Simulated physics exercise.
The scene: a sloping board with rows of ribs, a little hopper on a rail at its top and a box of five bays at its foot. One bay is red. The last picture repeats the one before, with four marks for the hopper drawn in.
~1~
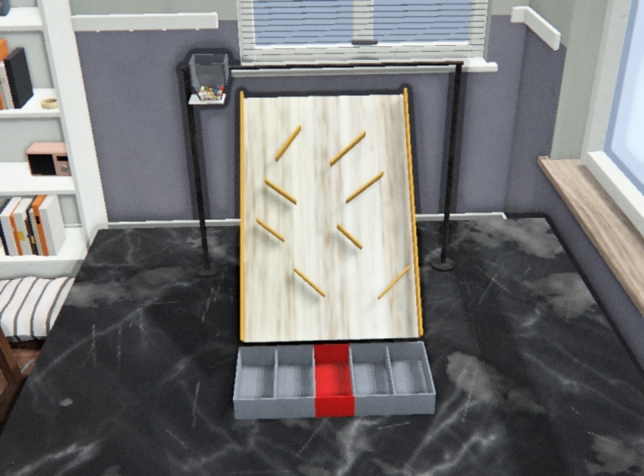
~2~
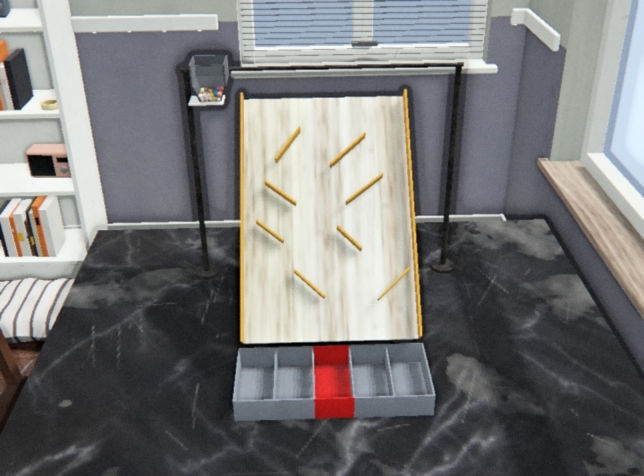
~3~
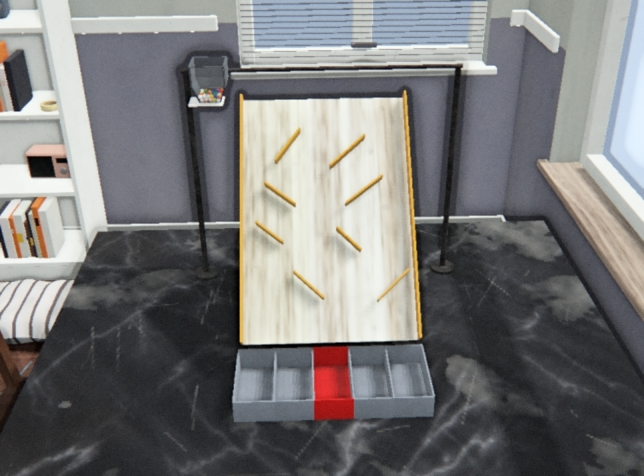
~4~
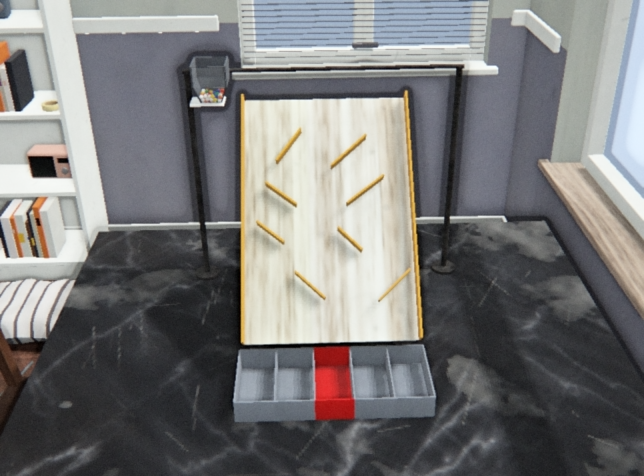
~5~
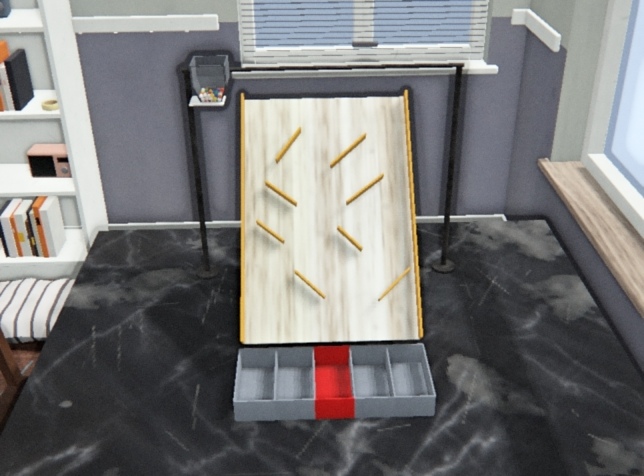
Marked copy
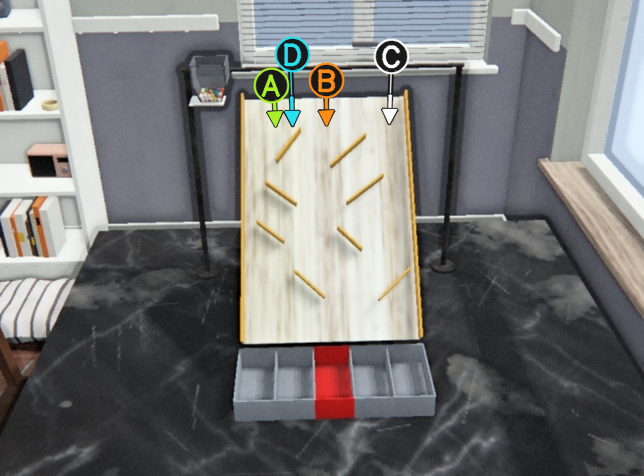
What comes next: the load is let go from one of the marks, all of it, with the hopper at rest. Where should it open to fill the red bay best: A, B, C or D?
The best mark is C.
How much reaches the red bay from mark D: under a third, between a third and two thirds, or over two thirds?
Under a third.
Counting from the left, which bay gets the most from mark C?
The third.
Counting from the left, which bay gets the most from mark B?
The fourth.
On the marked copy, mark A meets the board at (275, 121); mark B meets the board at (326, 119); mark C meets the board at (389, 118); mark D meets the board at (292, 120).
If A is chosen, just a few in the red bay, roughly half in other bays, roughly a third outside the box.
If B is chosen, about a tenth in the red bay, the larger part in other bays, about a tenth outside the box.
If C is chosen, roughly a third in the red bay, roughly half in other bays, about a tenth outside the box.
If D is chosen, about a tenth in the red bay, roughly half in other bays, roughly a third outside the box.
